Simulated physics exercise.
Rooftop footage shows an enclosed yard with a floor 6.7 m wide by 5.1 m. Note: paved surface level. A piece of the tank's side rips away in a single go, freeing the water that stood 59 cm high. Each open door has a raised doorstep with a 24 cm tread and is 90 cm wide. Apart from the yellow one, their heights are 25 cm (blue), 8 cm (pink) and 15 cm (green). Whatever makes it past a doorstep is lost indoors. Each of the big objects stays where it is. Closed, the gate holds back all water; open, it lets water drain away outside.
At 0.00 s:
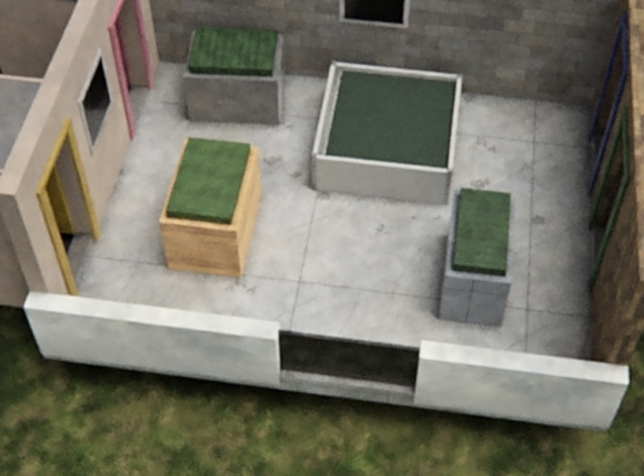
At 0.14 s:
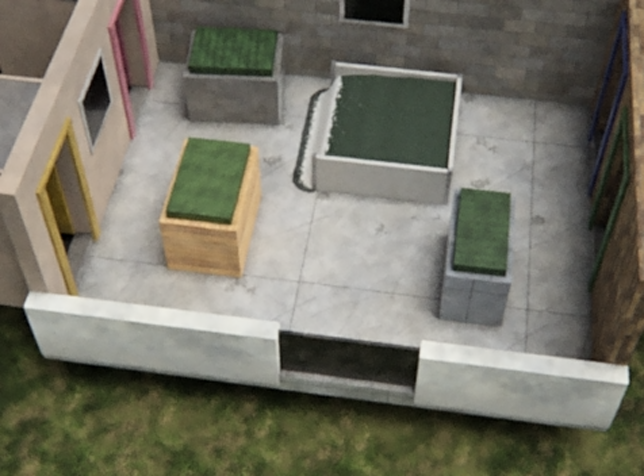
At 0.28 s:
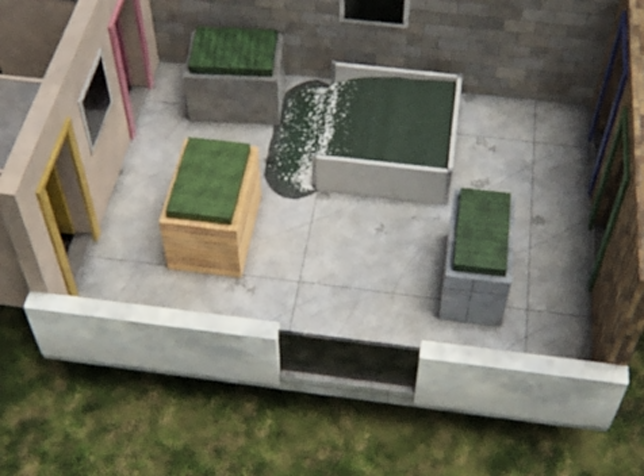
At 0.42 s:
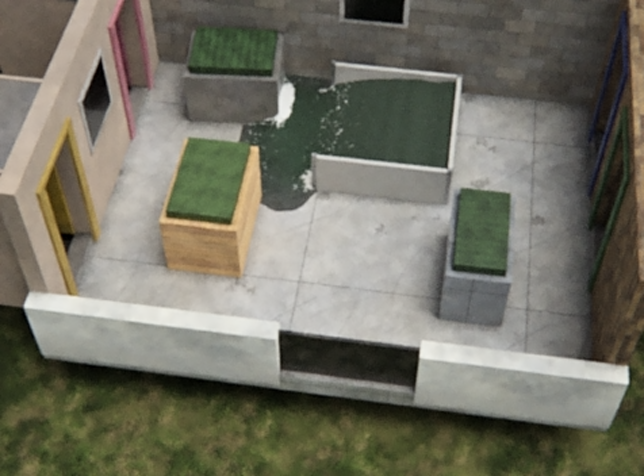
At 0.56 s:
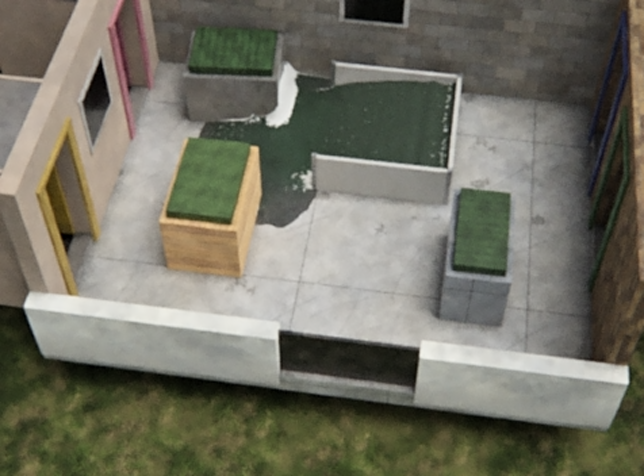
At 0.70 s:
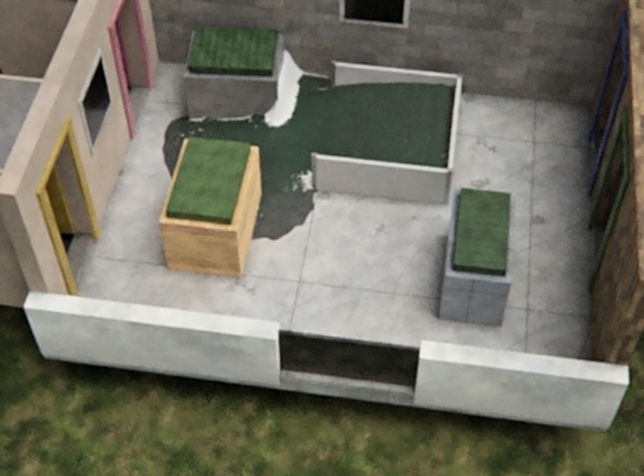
Dark green water bursting from the left side of a walled tank, spreading across a paved yard and around a wooden block.
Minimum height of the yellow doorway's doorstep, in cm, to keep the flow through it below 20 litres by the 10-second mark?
Roughly 7.5 cm.
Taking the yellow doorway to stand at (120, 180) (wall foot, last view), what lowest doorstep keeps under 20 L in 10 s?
It needs roughly 27 cm.
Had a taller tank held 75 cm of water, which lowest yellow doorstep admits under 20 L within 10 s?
Required height: Approx. 10.0 cm.
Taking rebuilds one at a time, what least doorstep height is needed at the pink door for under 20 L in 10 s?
I'd raise pink to close to 20 cm.
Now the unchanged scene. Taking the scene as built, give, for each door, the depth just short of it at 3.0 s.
Depths in cm - yellow: 8, blue: 8, pink: 16, green: 0.
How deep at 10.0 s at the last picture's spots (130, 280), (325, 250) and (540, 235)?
Ordered as asked: 8, 3, 5 cm.
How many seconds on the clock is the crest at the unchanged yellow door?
At roughly 8.0 s.
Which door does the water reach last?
Coming last is the green one.
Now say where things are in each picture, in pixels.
In the first picture, still water, 59 cm deep, in the tank at (389, 119); the yellow door at (71, 221) is dry.
In the second picture, the gap is at (326, 132), the front 0.3 m out at (300, 182); the back of the tank holds 59 cm.
In the third picture, the gap is at (326, 133), the front 0.7 m out at (274, 147); the back of the tank holds 59 cm.
In the fourth picture, the front is at a hidden place, 1.2 m from the gap at (326, 134); 2.2 m2 of floor is wet, 58 cm left at the back.
In the fifth picture, the gap is at (326, 134), the front 1.8 m out at a hidden place; the back of the tank holds 51 cm.
In the sixth picture, the gap is at (326, 134), the front 2.3 m out at (172, 130); the back of the tank holds 50 cm; 1.9 m in a straight line remain to the yellow door at (71, 221).
After 1.4 s water covers 25 % of the floor, deepest (44 cm) near (295, 77); it has not reached the yellow door.
After 3.0 s water covers 50 % of the floor, deepest (28 cm) near (193, 67); 8 cm at the yellow door, 0 litres in over its 17 cm doorstep.
After 10.0 s water covers 95 % of the floor, deepest (10 cm) near (443, 380); 8 cm at the yellow door, 0 litres in over its 17 cm doorstep.
At the yellow door as built, the water arrived by 1.9 s and peaked near 11 cm at 8.2 s.
Run again over the same 10 s with other heights there, 30 litres in over 6.5 cm, 12 litres over 8.5 cm. The limit of 20 litres is kept from about 7.5 cm up.
